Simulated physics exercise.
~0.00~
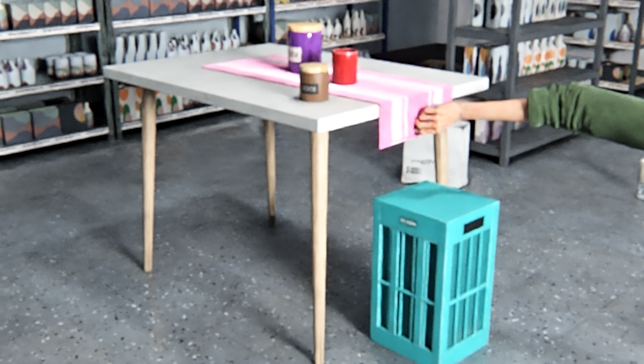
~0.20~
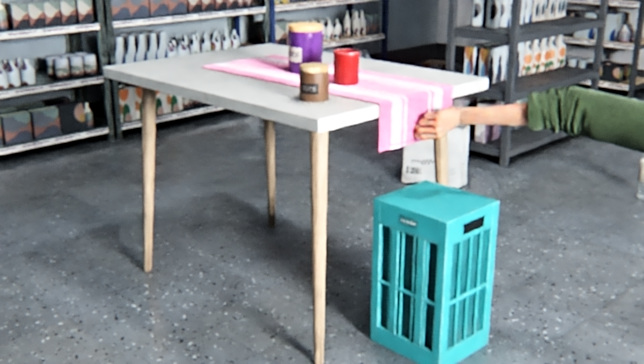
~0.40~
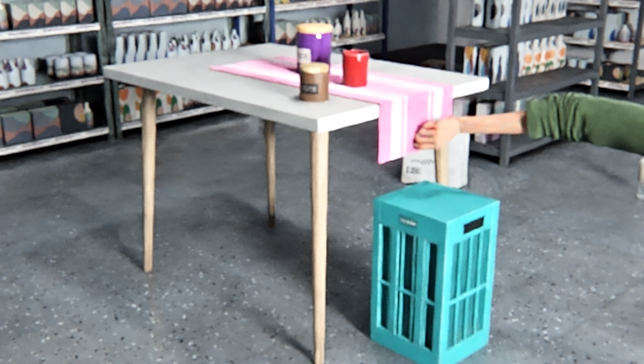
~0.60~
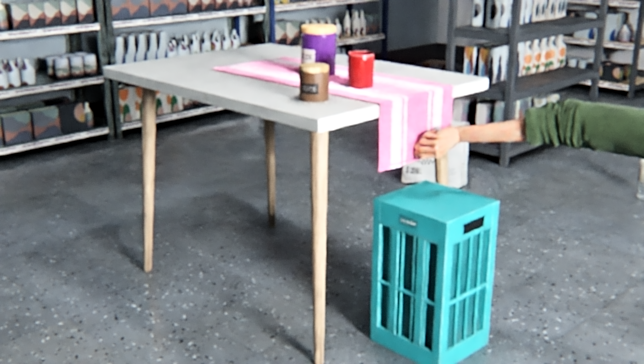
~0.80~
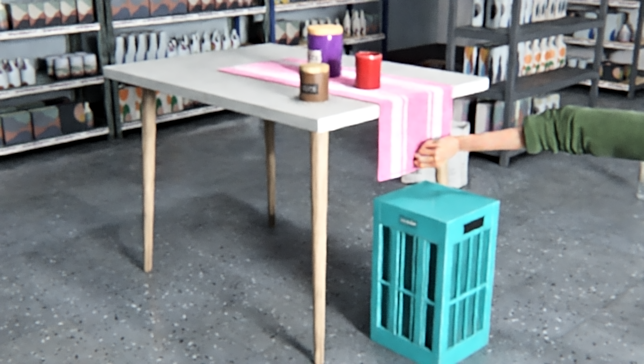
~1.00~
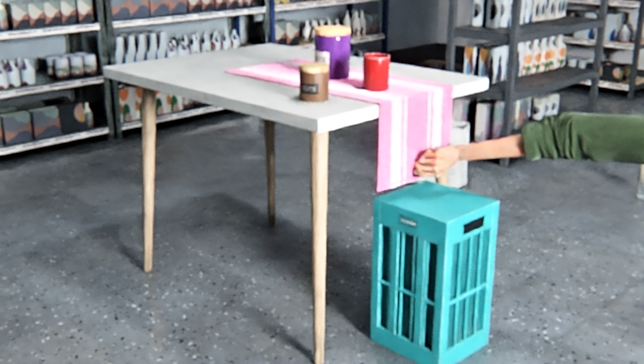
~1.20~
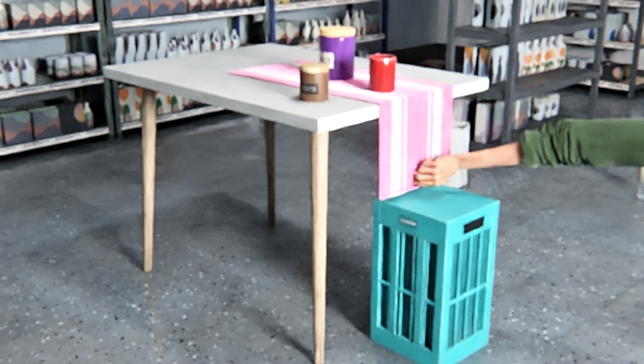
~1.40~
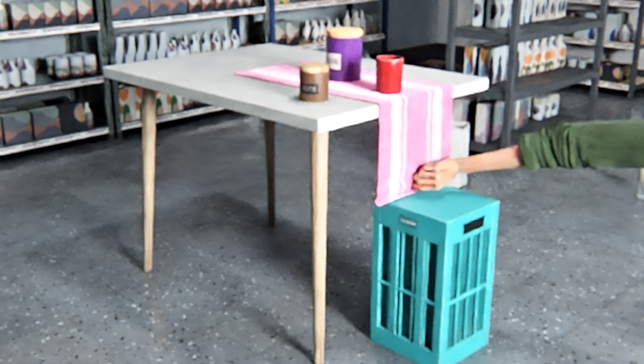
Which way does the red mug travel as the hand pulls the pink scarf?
The red mug moves to the right, riding along with the scarf and staying upright on the table.
Pink scarf being tugged down over a table's end by a hand, carrying red mug and purple canister, hem reaching turquoise crate.
